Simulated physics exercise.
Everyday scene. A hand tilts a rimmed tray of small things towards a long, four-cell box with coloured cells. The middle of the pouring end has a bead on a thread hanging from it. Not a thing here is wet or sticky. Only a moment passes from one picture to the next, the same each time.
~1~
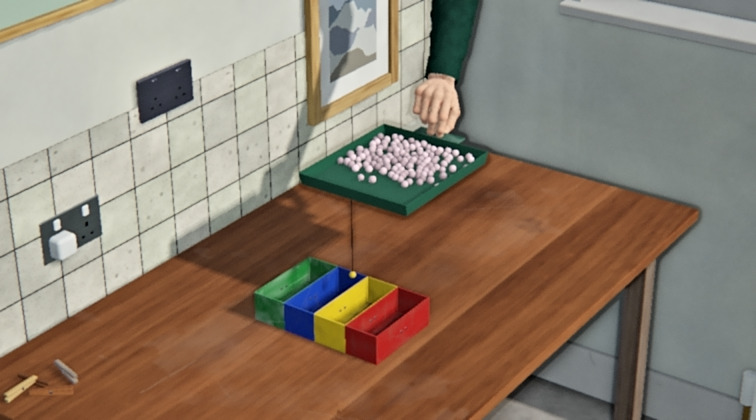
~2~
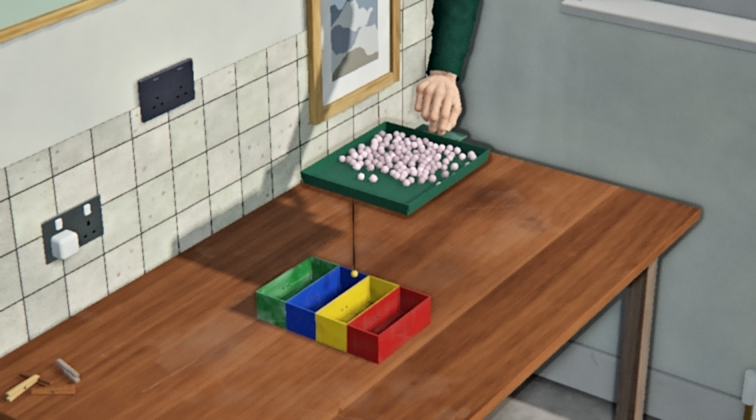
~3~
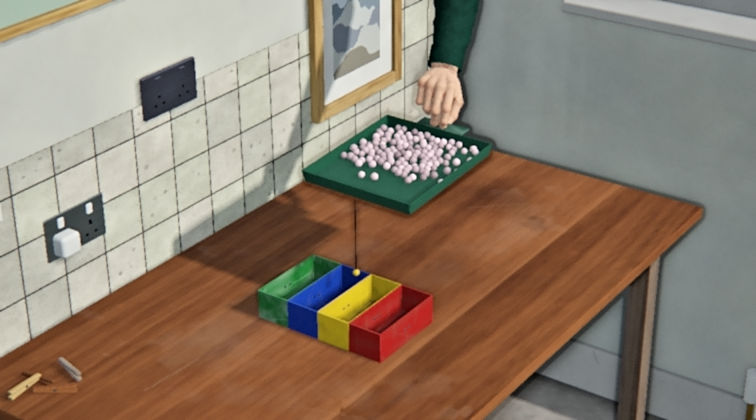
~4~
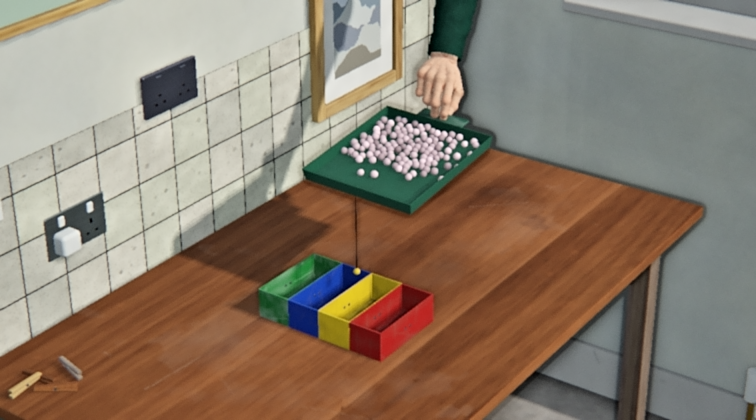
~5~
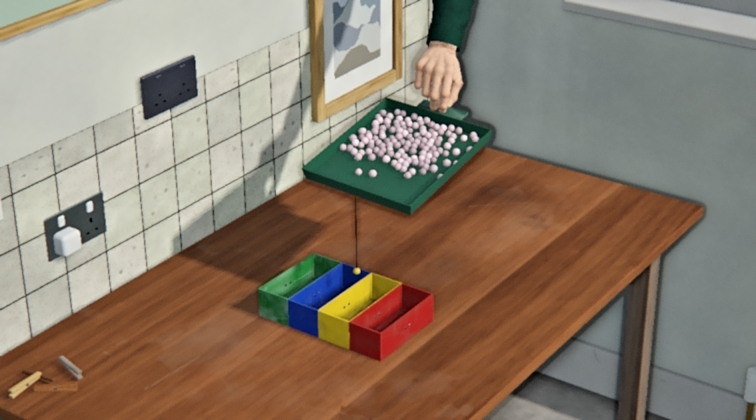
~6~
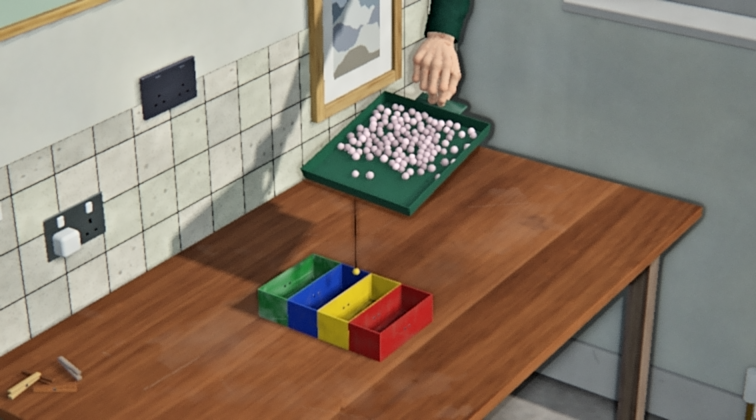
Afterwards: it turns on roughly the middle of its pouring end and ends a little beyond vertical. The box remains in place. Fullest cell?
Red.
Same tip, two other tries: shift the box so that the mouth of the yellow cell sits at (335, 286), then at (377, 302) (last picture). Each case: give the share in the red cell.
Roughly 30 per cent, then roughly 40 per cent.
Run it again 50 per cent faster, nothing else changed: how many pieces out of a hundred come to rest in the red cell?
Estimate: Some 50%.
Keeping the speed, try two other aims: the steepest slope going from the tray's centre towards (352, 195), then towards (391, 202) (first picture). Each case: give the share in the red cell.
10 % then 70 %, roughly.
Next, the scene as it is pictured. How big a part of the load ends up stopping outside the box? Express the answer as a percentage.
My estimate is close to 10 %.
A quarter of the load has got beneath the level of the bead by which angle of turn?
At roughly 90°.
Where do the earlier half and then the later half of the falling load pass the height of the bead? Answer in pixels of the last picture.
Earlier portion about (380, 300); later portion about (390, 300).
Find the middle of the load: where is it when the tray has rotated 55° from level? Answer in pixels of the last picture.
About (376, 188).
Just after the last frame, tray tipped steeply; almost all on the tray; just a few in the red cell; just a few in the yellow cell; just a few in the blue cell; just a few falling or outside the box.
A moment on, tray tipped right over; roughly half on the tray; roughly a quarter in the red cell; just a few in the yellow cell; just a few in the blue cell; roughly a third falling or outside the box.
Further on, tray tipped past a quarter turn; roughly half in the red cell; roughly a quarter in the yellow cell; about a tenth in the blue cell; just a few in the green cell; about a tenth falling or outside the box.
When it is over, tray tipped past a quarter turn; roughly half in the red cell; roughly a quarter in the yellow cell; about a tenth in the blue cell; just a few in the green cell; about a tenth outside the box.
